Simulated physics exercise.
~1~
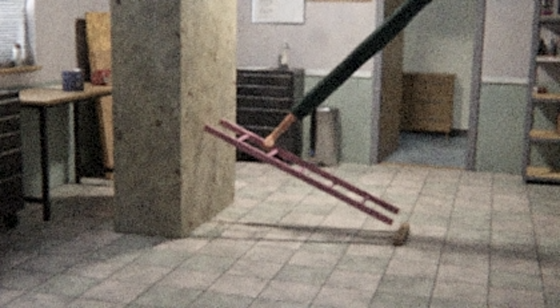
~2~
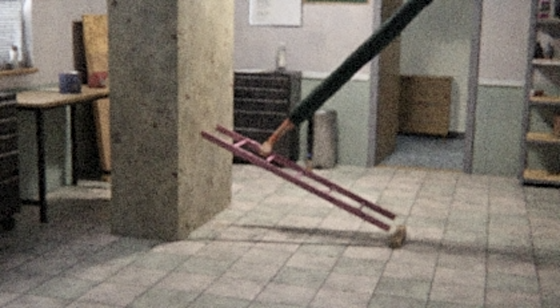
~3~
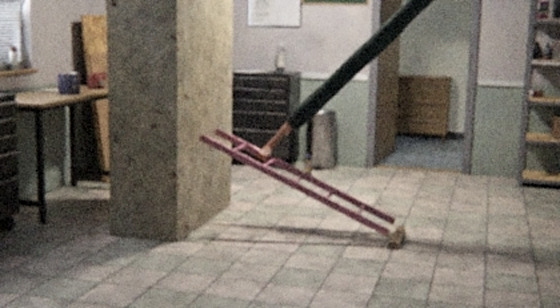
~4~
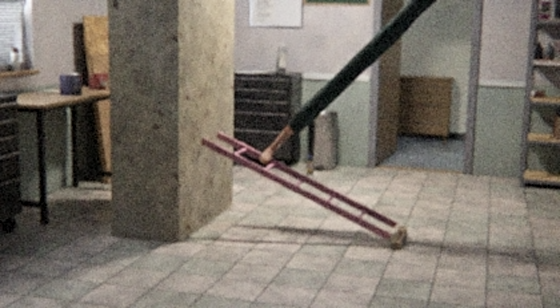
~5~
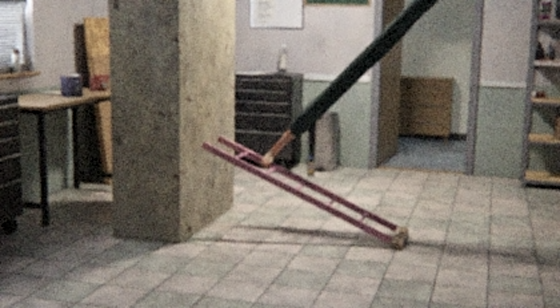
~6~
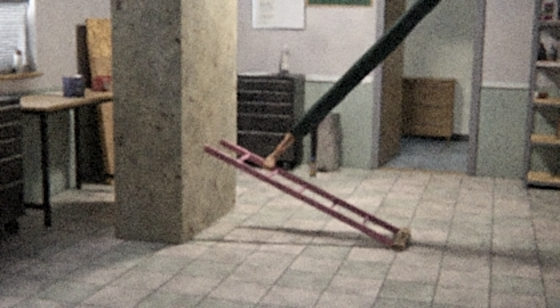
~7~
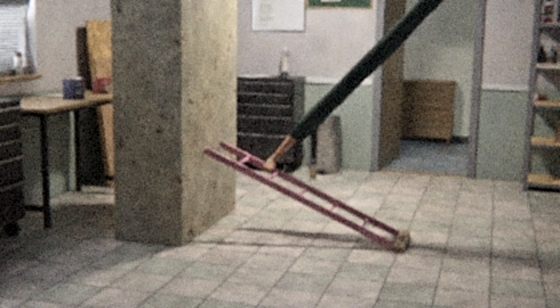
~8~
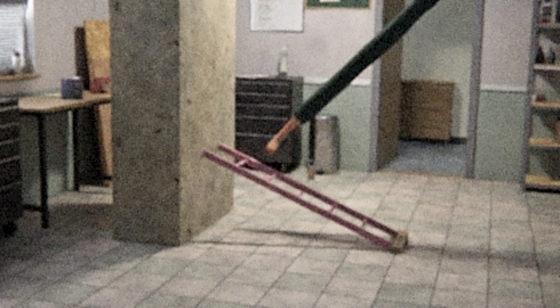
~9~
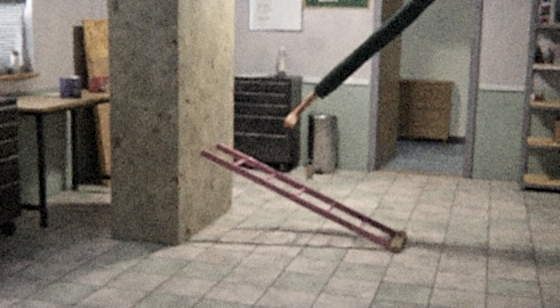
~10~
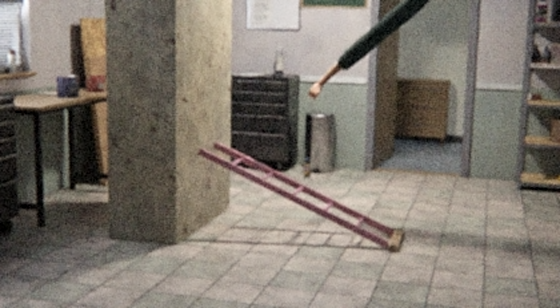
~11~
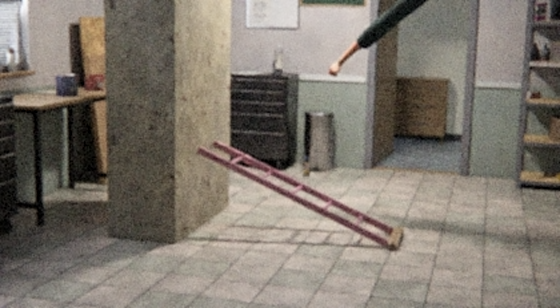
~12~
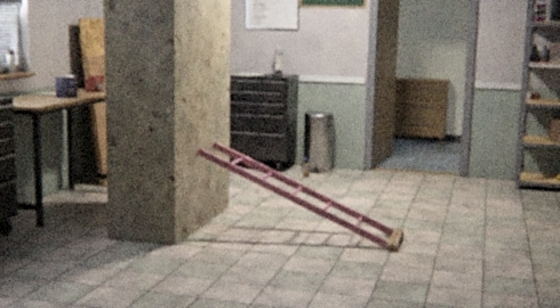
A dark-sleeved arm reaches in from the upper right of an indoor room with a pale tiled floor, seen from a slightly swaying camera facing a thick grey pillar left of centre. The hand holds a pink, ladder-like rack slanting down to the right, its top by the pillar and its foot at a small wooden batten on the floor. Behind are a table, dark drawers, a bin and an open doorway. The hand steadies the rack as it settles slightly, then lets go and draws back out of view at the upper right. The rack stays leaning against the pillar, still.
